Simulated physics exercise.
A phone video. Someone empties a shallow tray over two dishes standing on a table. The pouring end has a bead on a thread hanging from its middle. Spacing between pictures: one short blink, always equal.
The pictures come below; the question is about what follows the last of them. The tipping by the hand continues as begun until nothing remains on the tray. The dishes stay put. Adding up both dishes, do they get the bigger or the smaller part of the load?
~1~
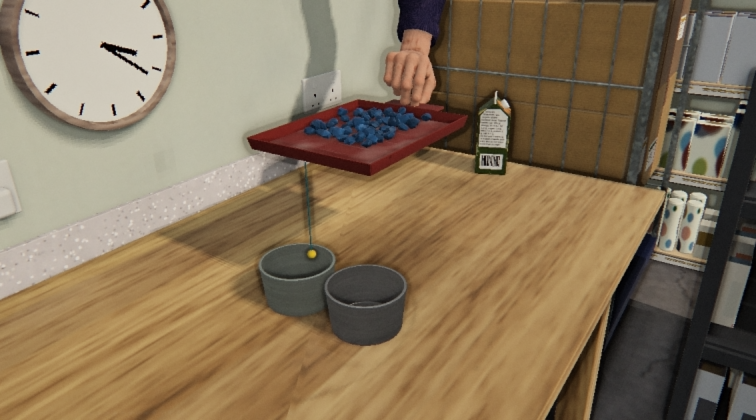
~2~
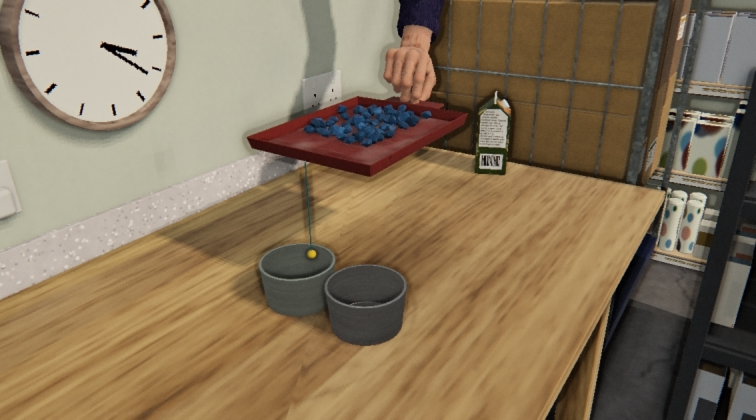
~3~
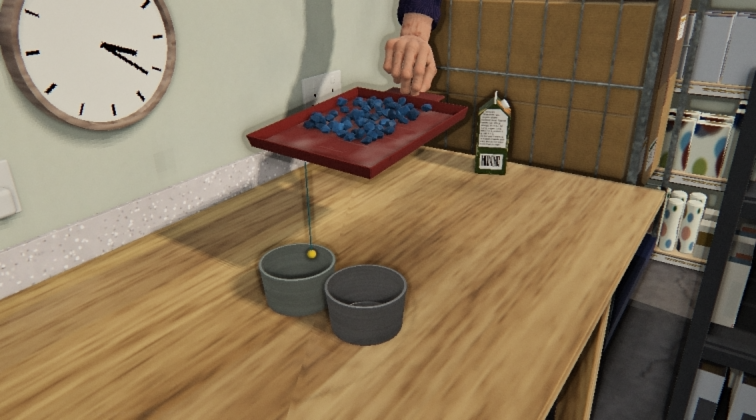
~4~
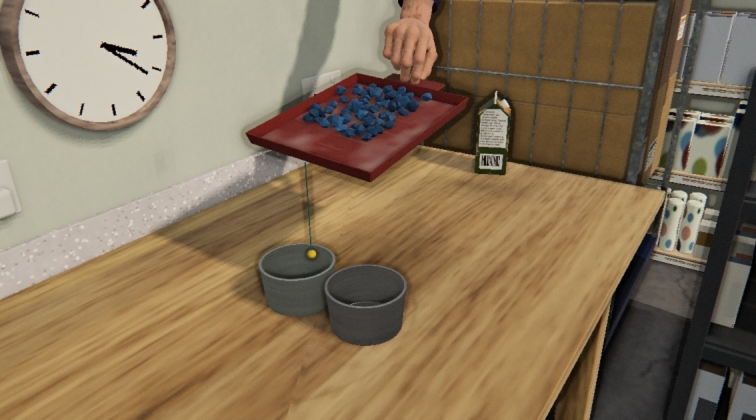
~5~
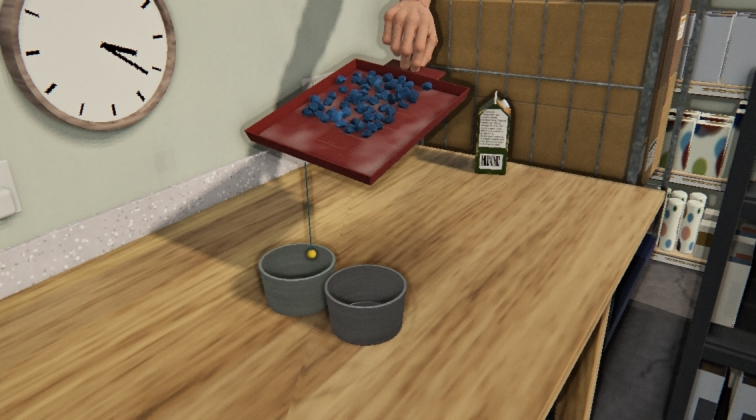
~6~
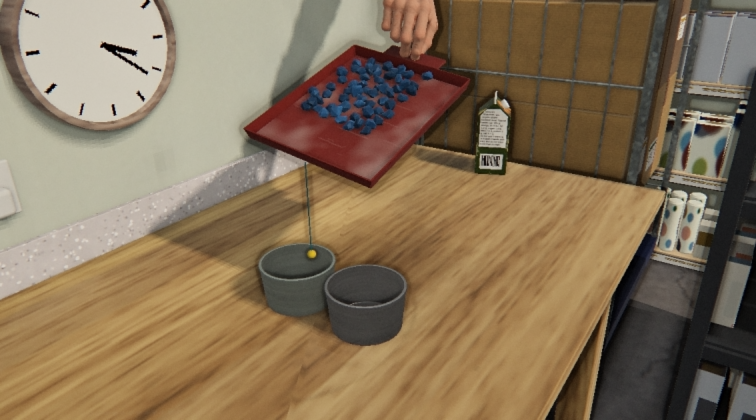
Most likely the spill will be the lesser part.
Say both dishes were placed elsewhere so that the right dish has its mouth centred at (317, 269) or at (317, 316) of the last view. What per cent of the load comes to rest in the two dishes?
Trial 1 near 10 percent, trial 2 near 10 percent.
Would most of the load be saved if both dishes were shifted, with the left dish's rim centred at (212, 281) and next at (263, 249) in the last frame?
Well, not up to half at the first spot and not up to half at the second.
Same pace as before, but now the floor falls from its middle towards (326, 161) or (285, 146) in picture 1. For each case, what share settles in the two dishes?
Around 20 per cent first, around 20 per cent next.
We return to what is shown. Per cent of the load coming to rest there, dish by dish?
Left dish about 0 per cent, right dish about 70 per cent.
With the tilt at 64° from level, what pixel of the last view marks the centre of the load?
Load centre: Approx. (354, 169).
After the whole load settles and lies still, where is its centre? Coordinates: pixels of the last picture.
Near (364, 323), more or less.
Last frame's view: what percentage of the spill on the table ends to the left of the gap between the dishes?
It amounts to some 60 percent.
Soon after the last picture, tray tipped steeply; most on the tray; a small part in the air.
A little later, tray tipped past a quarter turn; a small part on the tray; about half in the right dish; about a quarter outside both; a small part in the air.
Later still, tray tipped past a quarter turn; about two thirds in the right dish; about a quarter outside both.
At rest, tray tipped past a quarter turn; about two thirds in the right dish; none in the left dish; about a quarter outside both.
